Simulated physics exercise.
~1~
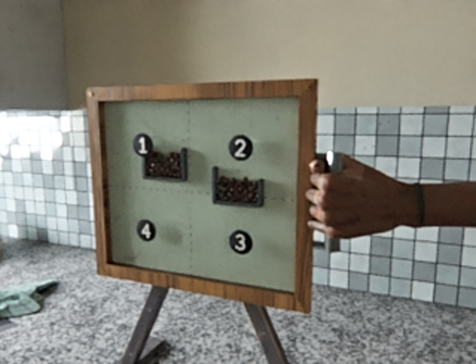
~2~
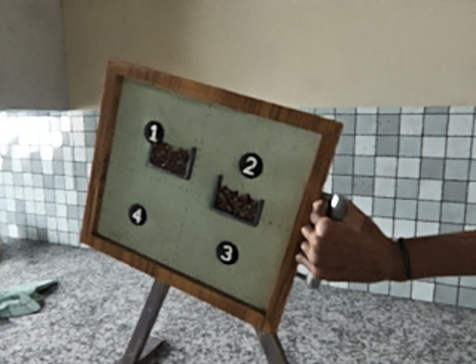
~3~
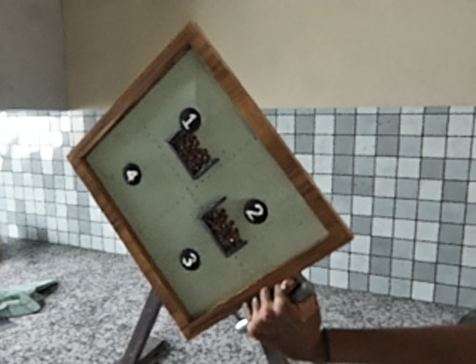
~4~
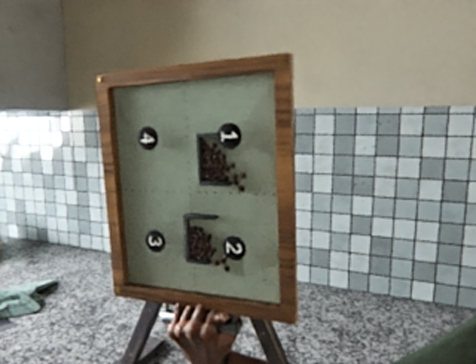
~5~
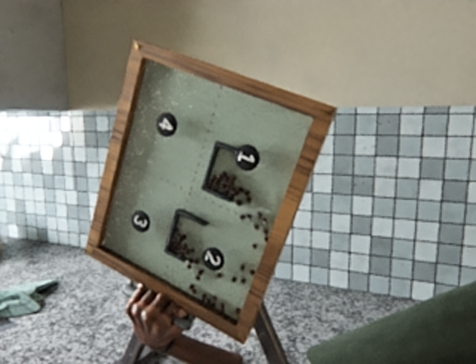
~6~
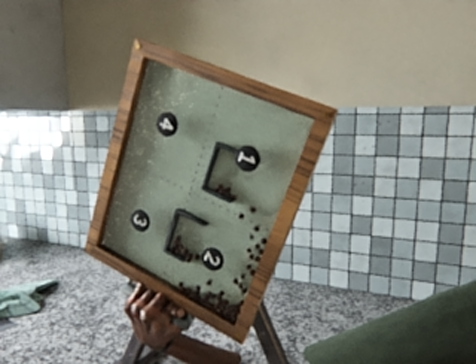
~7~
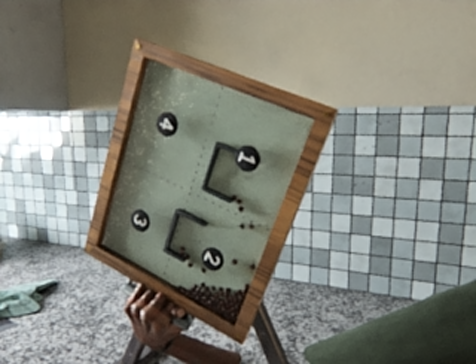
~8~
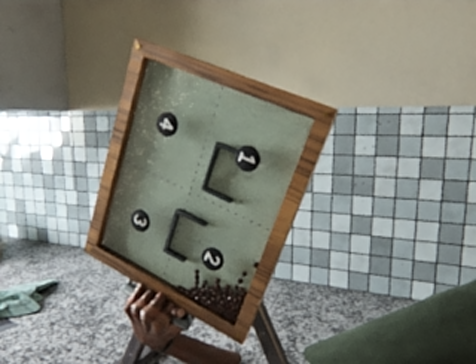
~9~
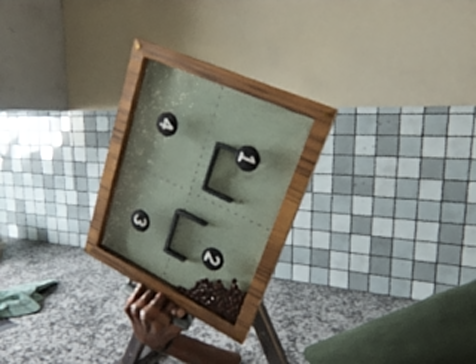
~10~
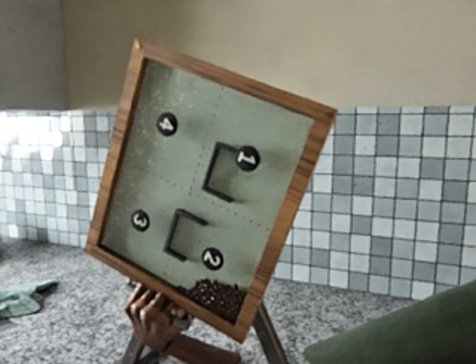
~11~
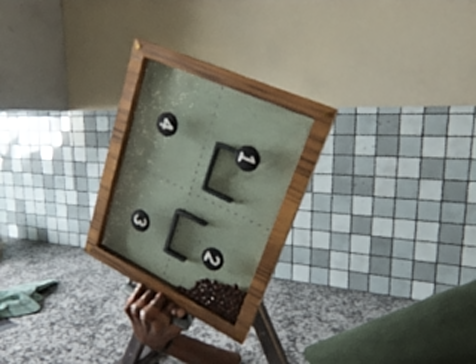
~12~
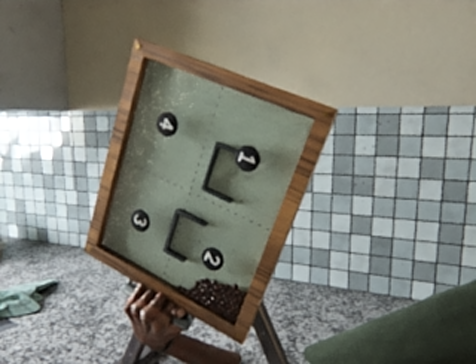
A wood-framed box of dark beads was turned clockwise by a hand until it leaned past a quarter turn, and the beads spilled out of two small holders, tumbled down and settled in a still heap in the bottom corner, leaving both holders empty.
